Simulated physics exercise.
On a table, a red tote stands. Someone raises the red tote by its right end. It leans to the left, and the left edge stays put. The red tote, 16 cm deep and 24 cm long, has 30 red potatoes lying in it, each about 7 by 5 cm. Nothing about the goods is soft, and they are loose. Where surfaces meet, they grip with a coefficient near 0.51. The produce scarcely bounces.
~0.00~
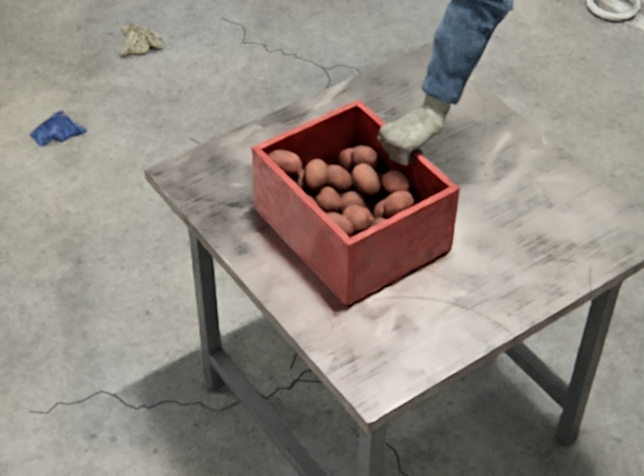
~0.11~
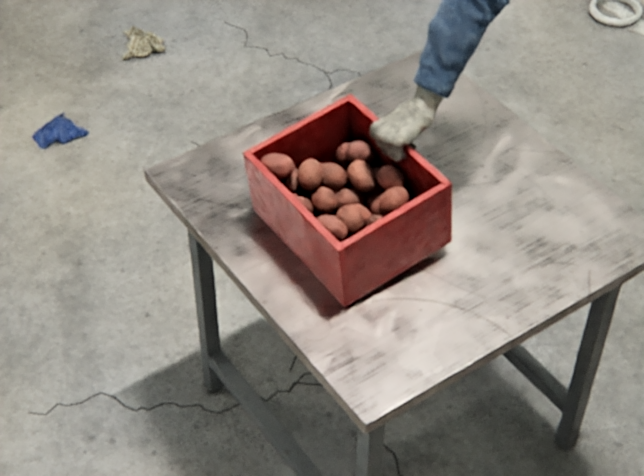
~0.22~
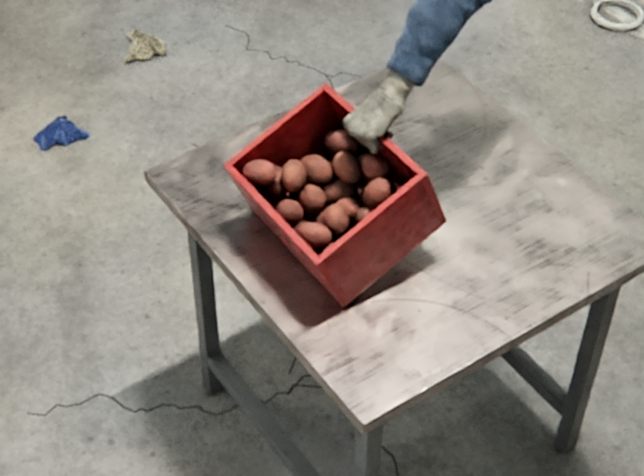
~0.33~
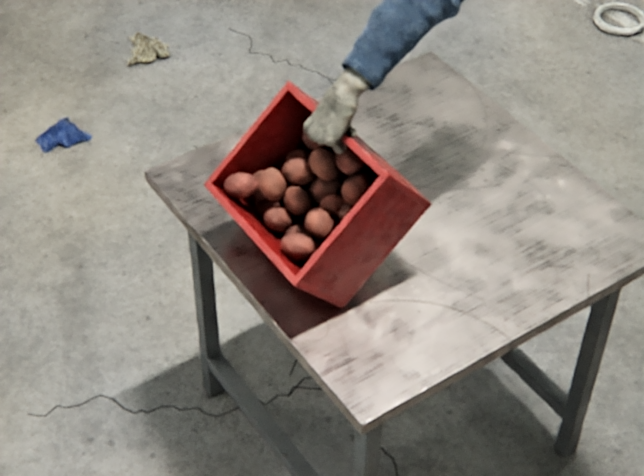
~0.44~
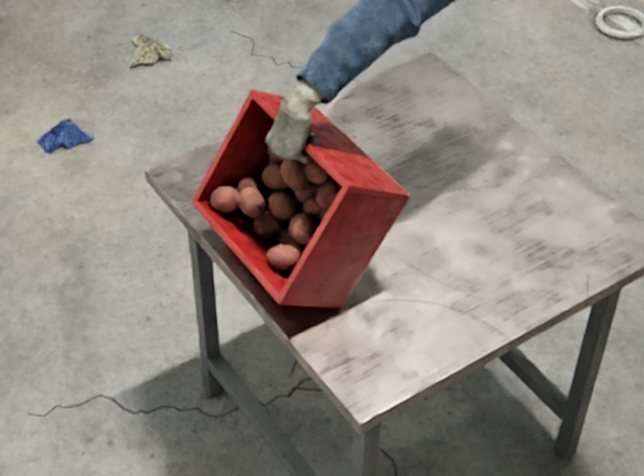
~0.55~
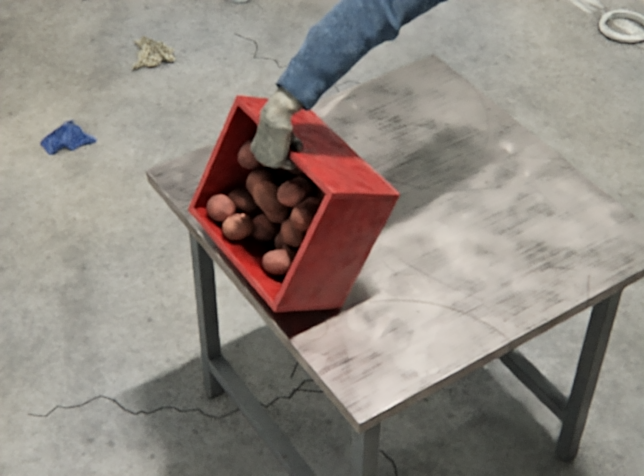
The footage shows a red tote of loose red potatoes on a metal table as a gloved hand raises its right end, tilting it steadily further to the left while the potatoes remain inside.
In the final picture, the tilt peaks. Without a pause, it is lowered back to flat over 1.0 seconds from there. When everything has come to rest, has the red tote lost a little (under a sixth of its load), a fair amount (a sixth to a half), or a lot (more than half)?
A little.
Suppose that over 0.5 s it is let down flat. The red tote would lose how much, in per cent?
That red tote would end up losing 0 percent.
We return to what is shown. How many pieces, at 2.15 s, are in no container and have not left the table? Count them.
Some 0 pieces.
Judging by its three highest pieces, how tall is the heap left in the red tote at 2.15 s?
About 15 cm.
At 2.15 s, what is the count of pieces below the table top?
Estimated number of pieces: About 0.
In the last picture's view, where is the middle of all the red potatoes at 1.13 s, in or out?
Centre: Around (318, 210) px.
After 0.81 s, tilt 52°; 0 of 30 out of the red tote.
After 1.13 s, tilt 24°; 0 of 30 out of the red tote.
After 1.58 s, tilt 0°; 0 of 30 out of the red tote.
When it is over (at 2.15 s), 0 of 30 out of the red tote. Asked share, 0 of 30, 0 per cent.
